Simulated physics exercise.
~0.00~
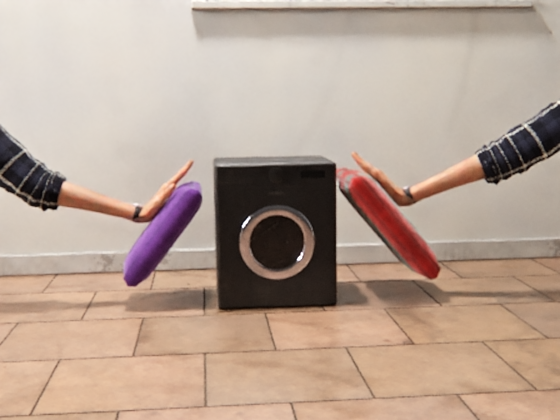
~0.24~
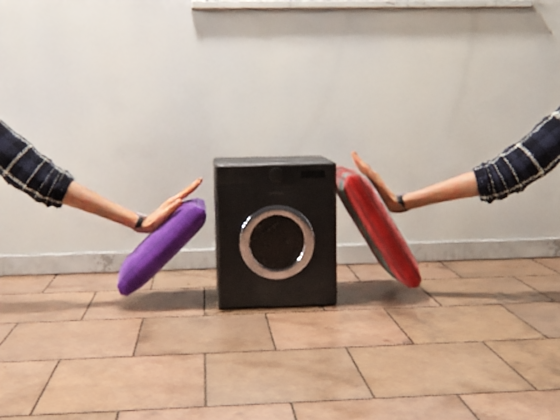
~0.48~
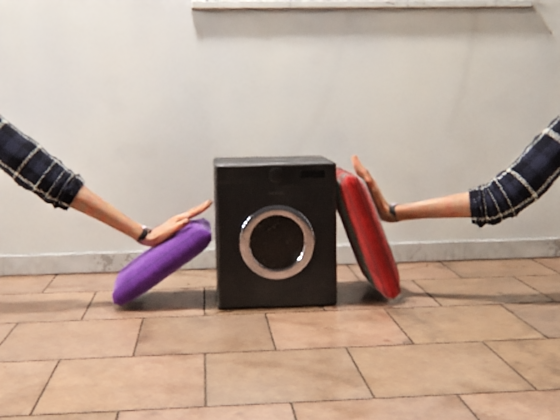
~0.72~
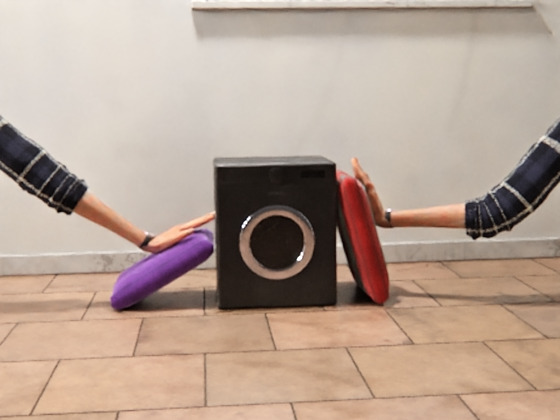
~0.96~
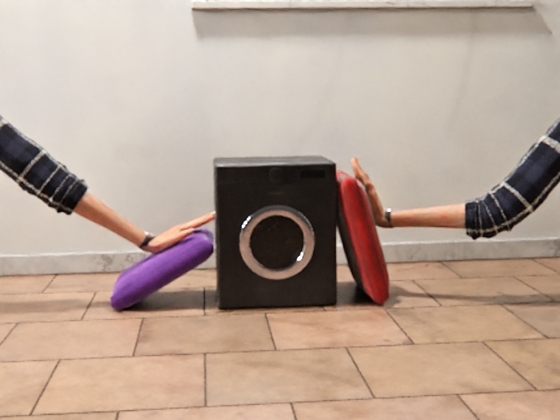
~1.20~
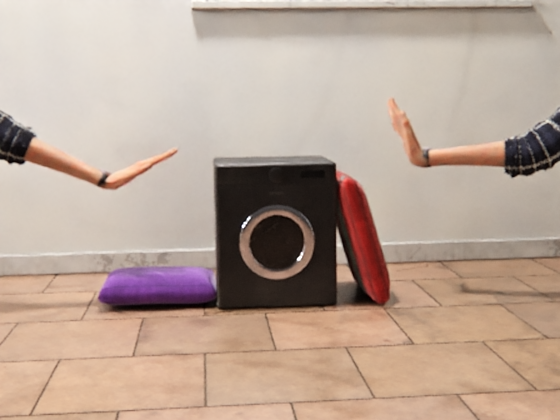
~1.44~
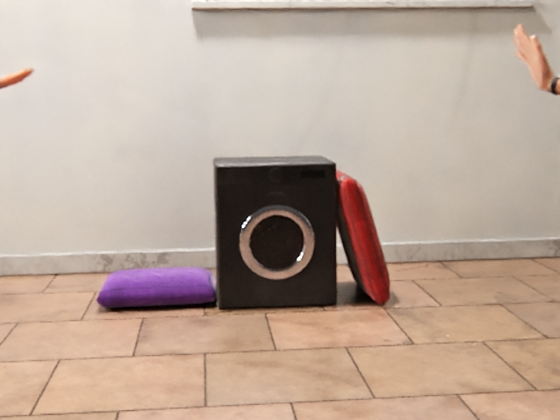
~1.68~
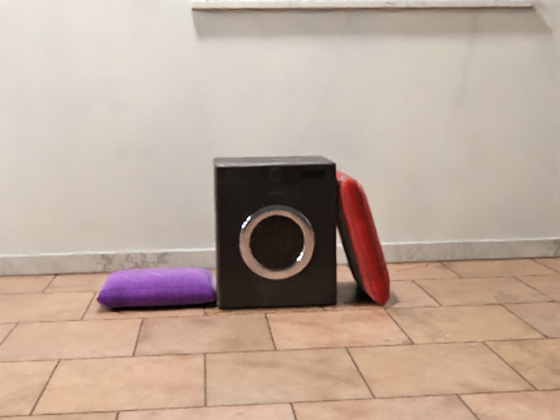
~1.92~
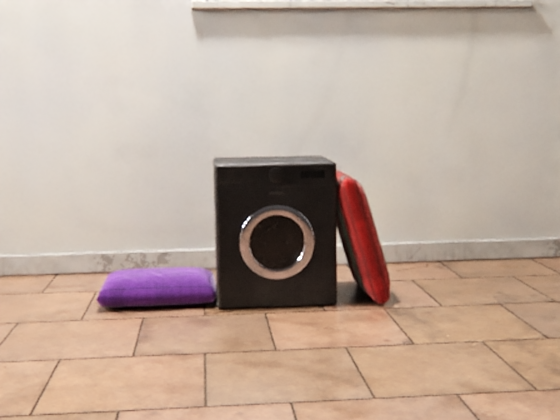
On a tiled floor against a pale wall, two hands tilted a purple soft bag and a red cushion against opposite sides of a black machine, then let go and withdrew; the bag dropped flat on the left while the cushion stayed leaning.
